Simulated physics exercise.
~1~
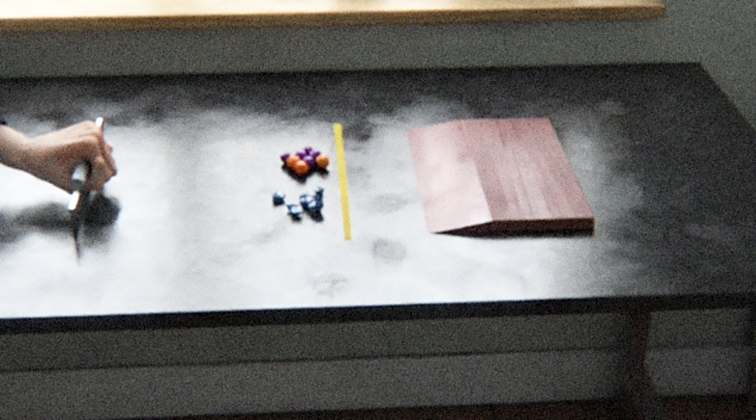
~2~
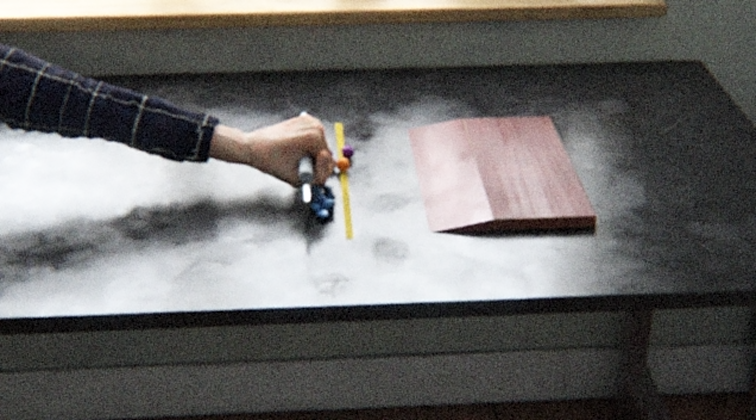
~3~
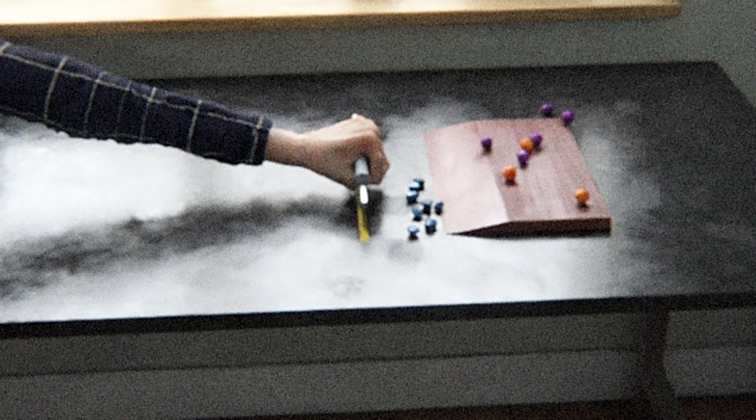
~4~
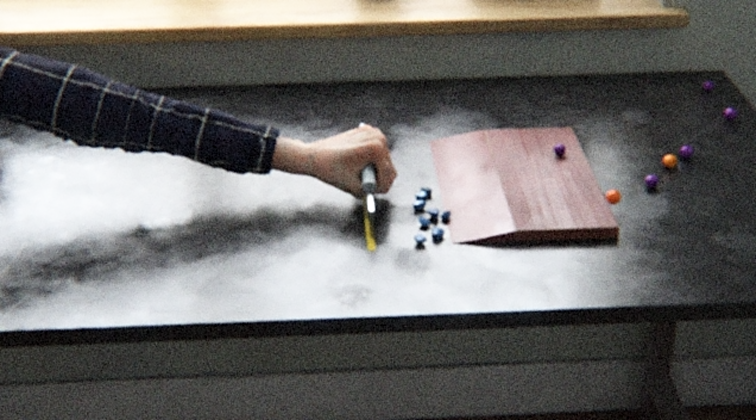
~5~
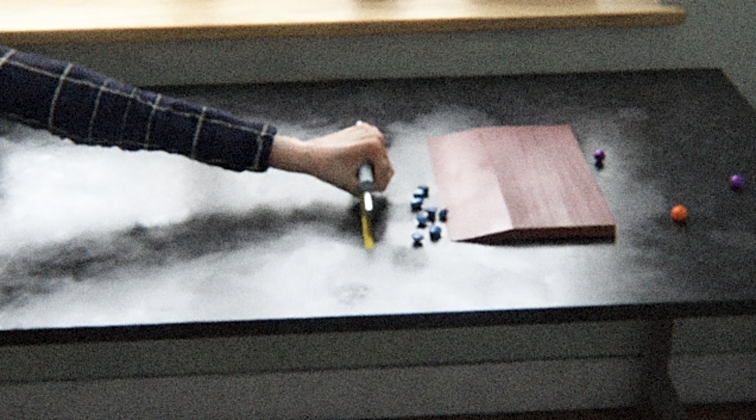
A hand swept a scraper right across a dusty dark table, pushing small orange, purple and blue balls until it stopped at the yellow tape. The orange and purple ones rolled over the reddish sloped slab and beyond, while the blue ones stayed short of it.
